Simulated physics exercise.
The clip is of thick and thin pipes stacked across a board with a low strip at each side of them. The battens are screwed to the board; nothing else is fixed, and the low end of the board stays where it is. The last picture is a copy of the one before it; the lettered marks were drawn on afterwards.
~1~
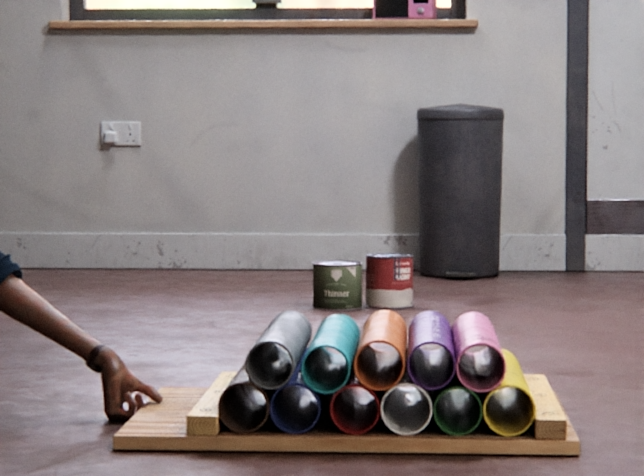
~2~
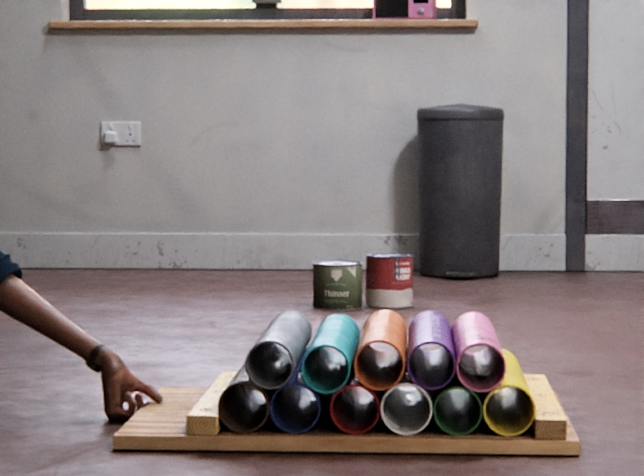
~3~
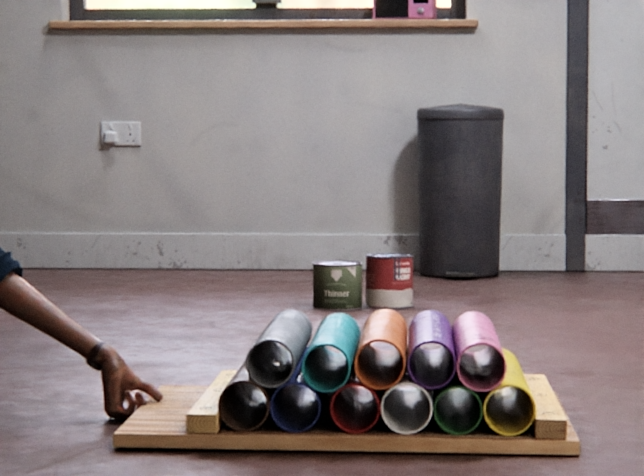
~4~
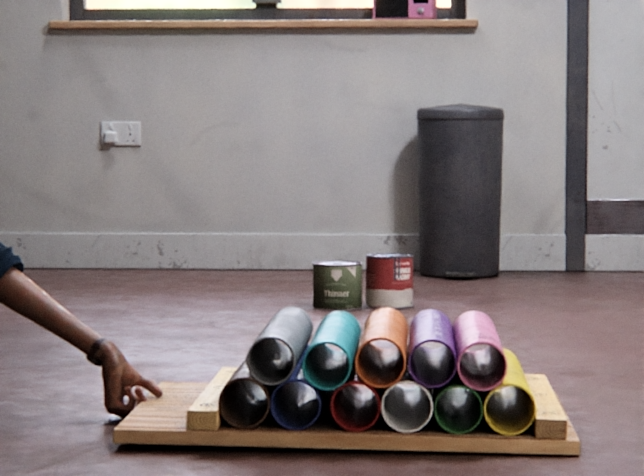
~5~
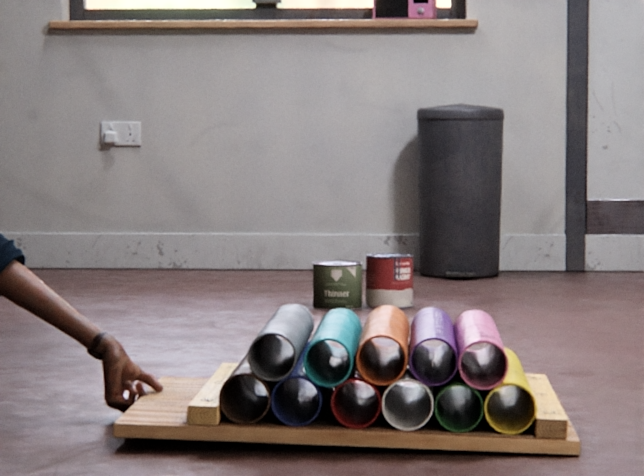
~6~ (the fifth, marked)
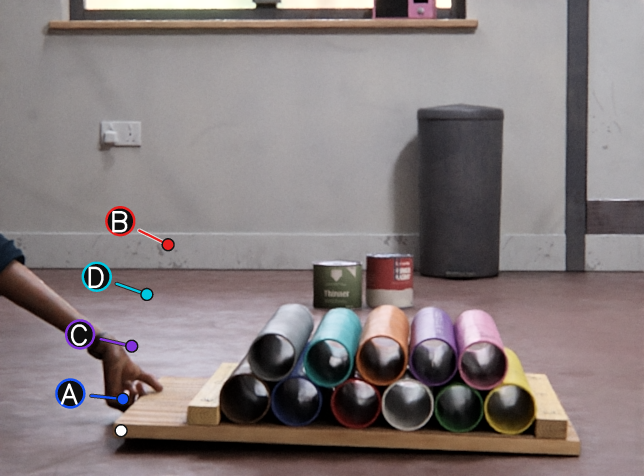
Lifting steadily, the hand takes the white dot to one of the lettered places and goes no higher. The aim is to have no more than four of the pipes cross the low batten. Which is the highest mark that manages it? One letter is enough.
At most to B.
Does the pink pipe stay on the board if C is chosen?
Yes, with C.
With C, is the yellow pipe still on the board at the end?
Yes.
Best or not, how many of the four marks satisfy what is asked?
The number is four.
On the copy, A at (123, 399); B at (168, 245); C at (131, 346); D at (147, 294); the white dot at (121, 431).
On B. First, board at 16°.
Then, board at 26°.
Finally, board at 26°, two over the low batten (pink, purple).
By contrast, A none over the low batten; C none over the low batten; D none over the low batten.
